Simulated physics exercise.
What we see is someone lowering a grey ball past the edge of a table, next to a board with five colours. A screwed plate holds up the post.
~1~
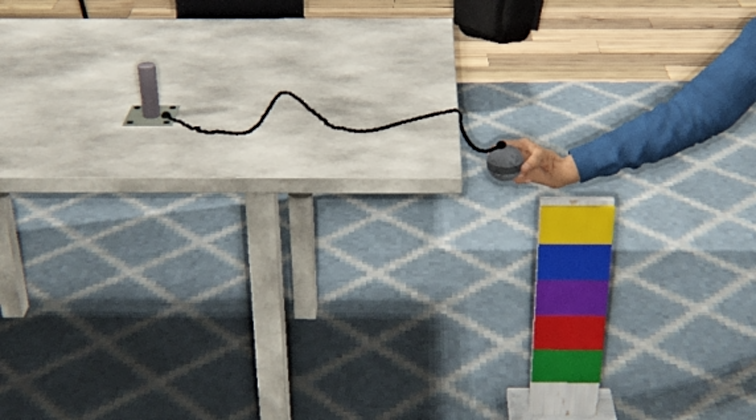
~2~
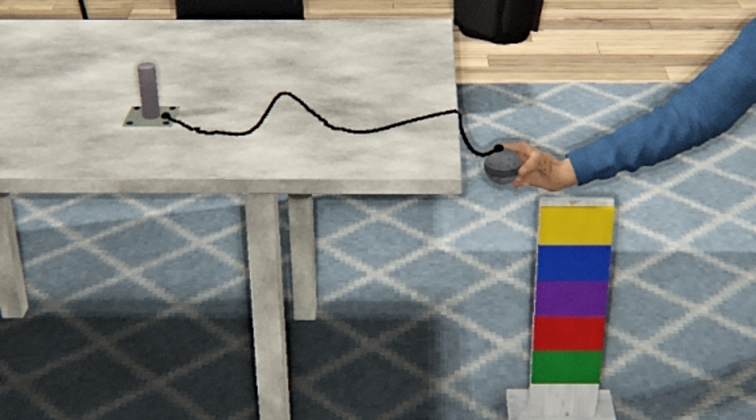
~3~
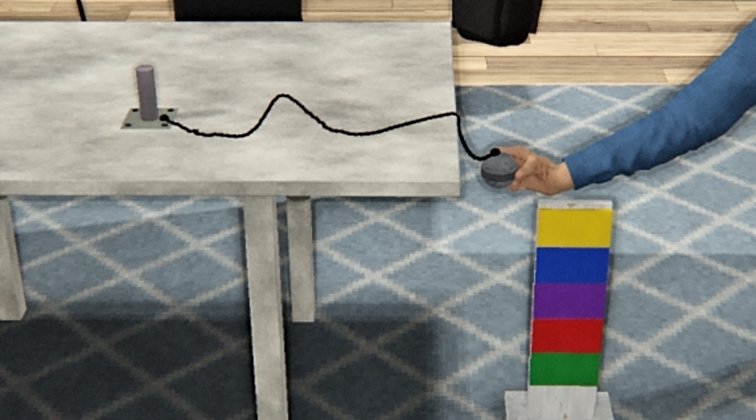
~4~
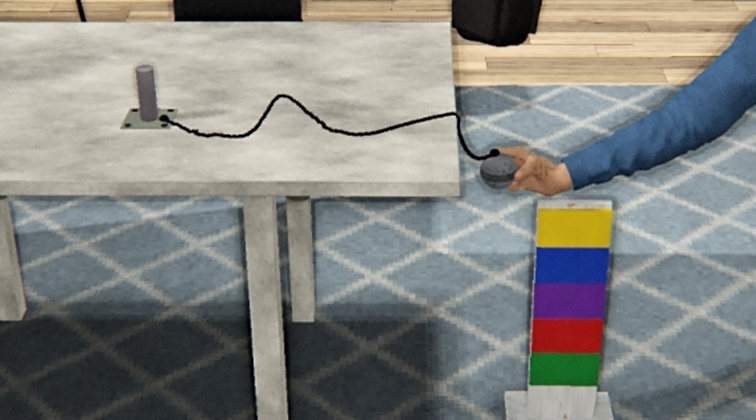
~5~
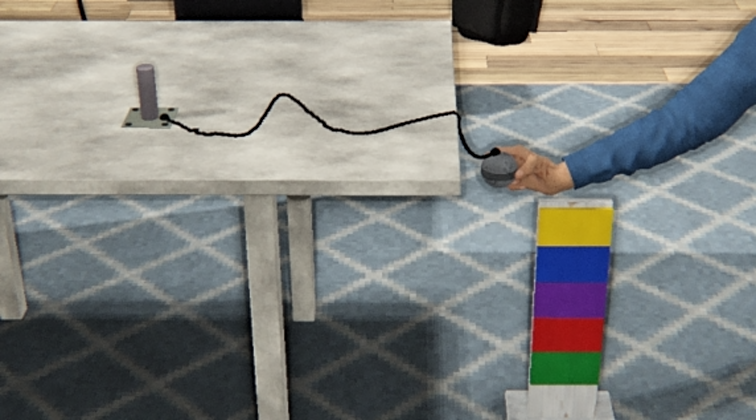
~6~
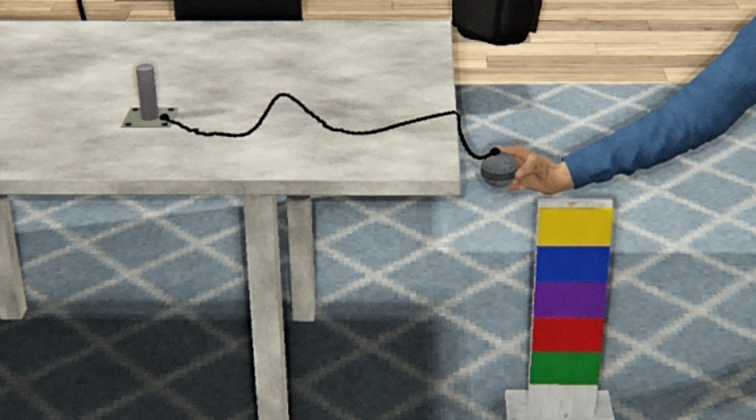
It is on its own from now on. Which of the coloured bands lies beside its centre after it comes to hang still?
The red band lies beside it.
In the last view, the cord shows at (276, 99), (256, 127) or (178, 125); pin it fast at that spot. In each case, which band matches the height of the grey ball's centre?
Going through the tries in order, you get blue, purple and red.
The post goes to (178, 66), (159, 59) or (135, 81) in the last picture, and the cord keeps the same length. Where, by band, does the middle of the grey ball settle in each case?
Post by post, in the given order: Red; purple; purple.
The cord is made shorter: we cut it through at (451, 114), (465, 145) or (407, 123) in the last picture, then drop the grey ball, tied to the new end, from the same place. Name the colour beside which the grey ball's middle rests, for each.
Lab note - try 1: Blue; try 2: Purple; try 3: Yellow.
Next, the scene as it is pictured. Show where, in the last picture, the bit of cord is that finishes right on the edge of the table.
Look near (319, 121).
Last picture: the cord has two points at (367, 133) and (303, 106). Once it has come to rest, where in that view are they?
Final positions are (455, 175) and (418, 113), in that order.
Soon after, ball near (428, 330); level with red.
After that, ball near (468, 337); level with red.
In the end, ball near (450, 339); level with red. The cord holds its middle at red.
